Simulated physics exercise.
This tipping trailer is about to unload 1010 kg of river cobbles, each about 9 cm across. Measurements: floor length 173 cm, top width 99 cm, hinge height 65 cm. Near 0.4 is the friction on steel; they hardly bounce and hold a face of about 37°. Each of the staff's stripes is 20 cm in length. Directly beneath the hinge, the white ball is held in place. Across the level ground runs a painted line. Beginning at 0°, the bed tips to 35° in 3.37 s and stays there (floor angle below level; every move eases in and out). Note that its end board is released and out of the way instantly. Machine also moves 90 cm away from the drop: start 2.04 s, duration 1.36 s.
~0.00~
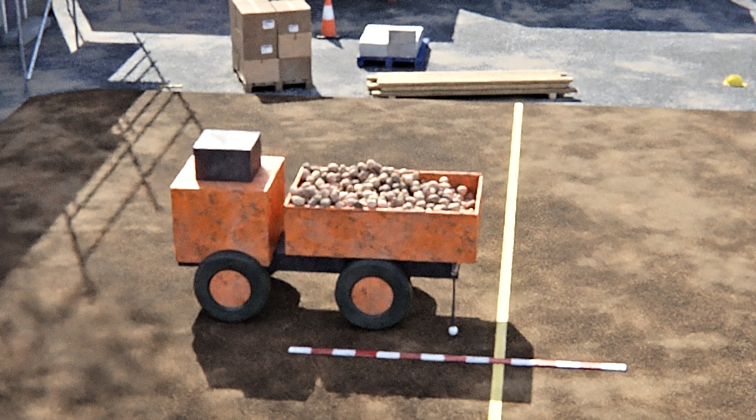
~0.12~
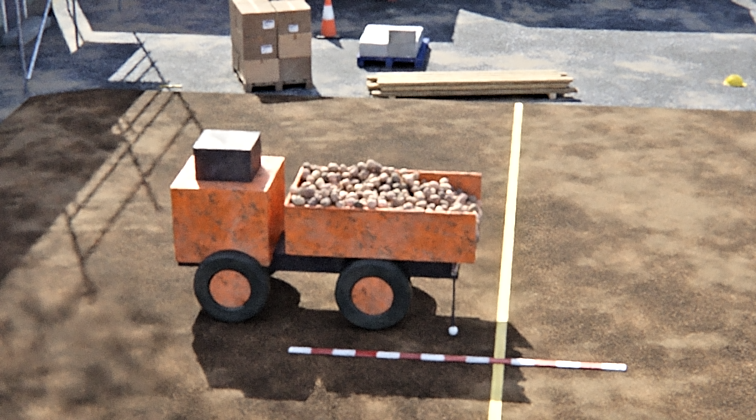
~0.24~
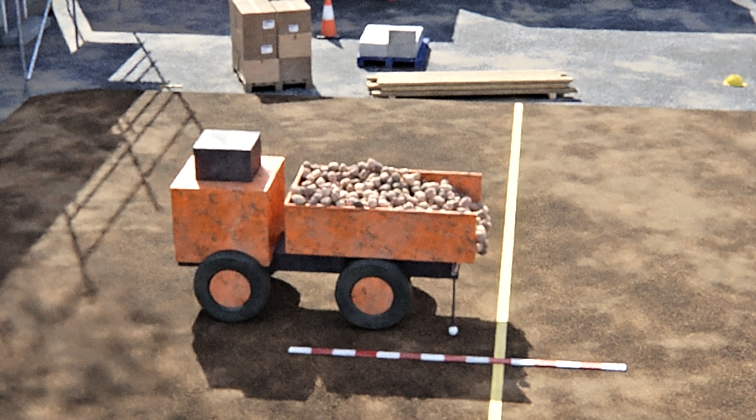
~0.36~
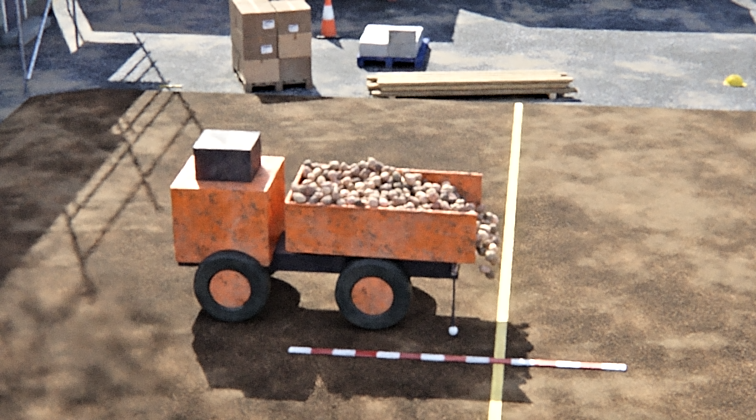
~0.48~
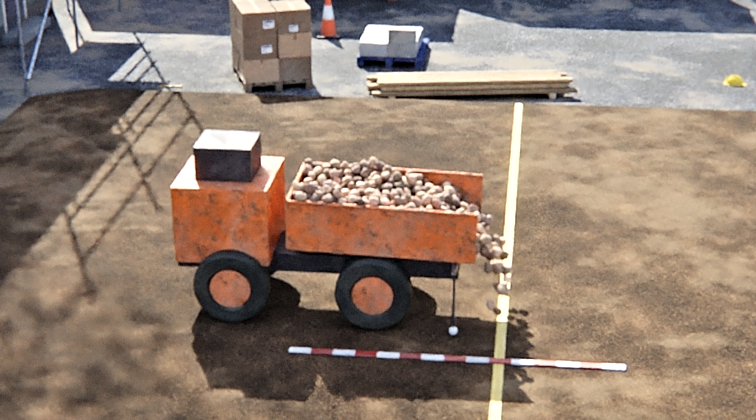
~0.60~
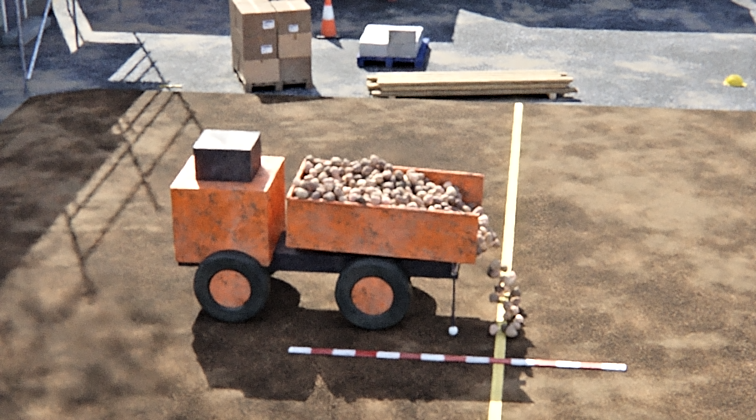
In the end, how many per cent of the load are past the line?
Roughly 40 per cent ends up past the line.
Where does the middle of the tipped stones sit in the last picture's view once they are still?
Their middle lands near (485, 300).
After 2.5 s the floor is at 30°; 49 % in the bed, 25 % short of the line, 26 % past the line; the foremost stones are at (593, 307).
After 3.5 s the floor is at 35°; 1 % in the bed, 60 % short of the line, 39 % past the line; the foremost stones are at (647, 313).
After 3.8 s the floor is at 35°; 0 % in the bed, 61 % short of the line, 39 % past the line; the foremost stones are at (647, 313).
After 6.6 s the floor is at 35°; 0 % in the bed, 61 % short of the line, 39 % past the line; the foremost stones are at (647, 313).
